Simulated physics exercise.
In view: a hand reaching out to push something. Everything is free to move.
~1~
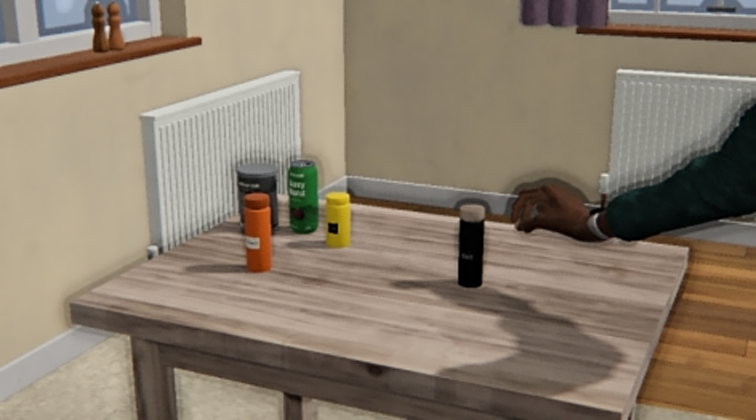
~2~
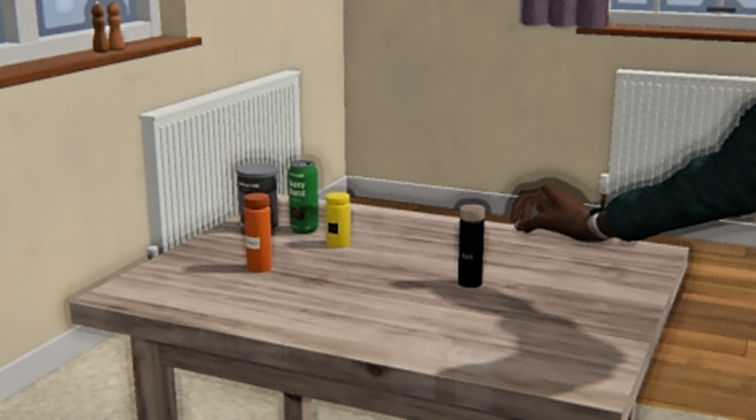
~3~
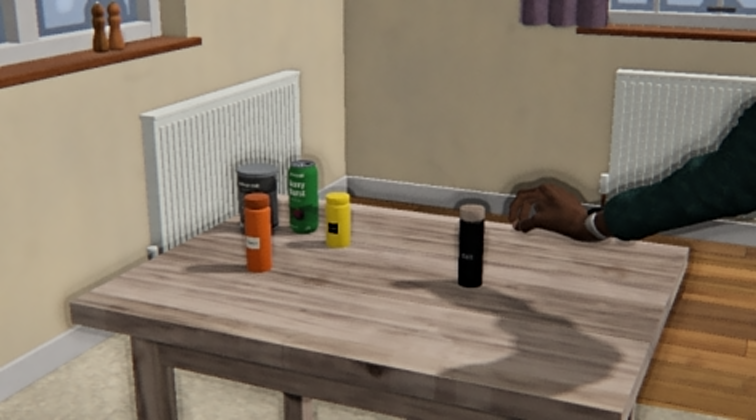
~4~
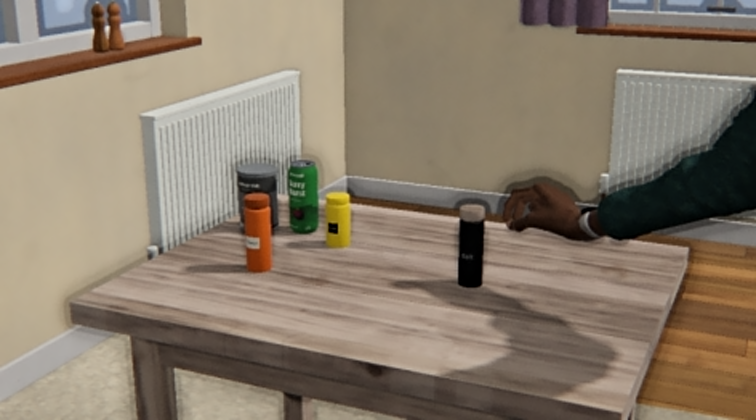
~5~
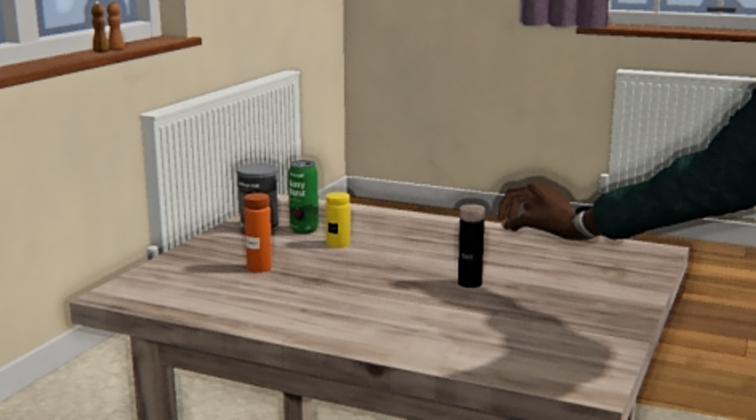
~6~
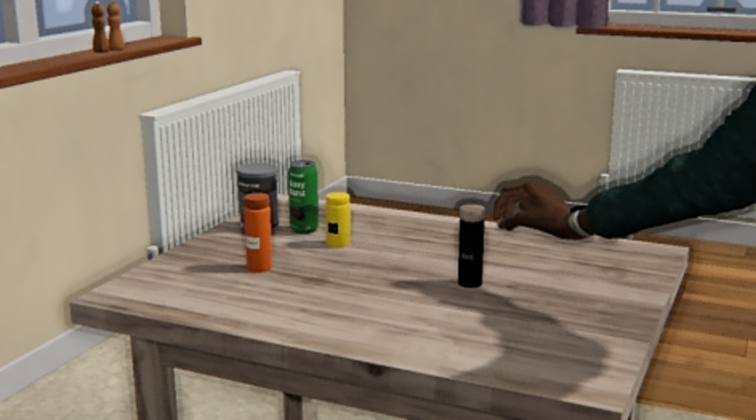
A pale, wood-grained table stands in a corner of a cream-walled room with white radiators, seen from slightly above. A black shaker with a tan top stands right of centre, while orange and yellow containers, a green can and a dark tin are grouped at left. A dark-green-sleeved arm at right eases its loosely curled hand slightly leftward behind the shaker, while the objects and camera stay still.
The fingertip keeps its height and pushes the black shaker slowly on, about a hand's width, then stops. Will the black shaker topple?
The black shaker falls over.
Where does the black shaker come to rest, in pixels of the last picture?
At about (414, 263).
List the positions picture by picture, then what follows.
In the first picture, black shaker (471, 246).
In the second picture, black shaker (471, 246).
In the third picture, black shaker (471, 246).
In the fourth picture, black shaker (471, 246).
In the fifth picture, black shaker (471, 246).
In the sixth picture, black shaker (471, 246).
Then, 0.40 s on from there, black shaker turned 18° from how it was put near (459, 243).
Then, 0.70 s on from there, black shaker on its side near (420, 264).
Then, 0.90 s on from there, black shaker on its side near (414, 263).
In the end, toppled on the table, black shaker. At the end, from the last picture's camera, black shaker near (414, 263).
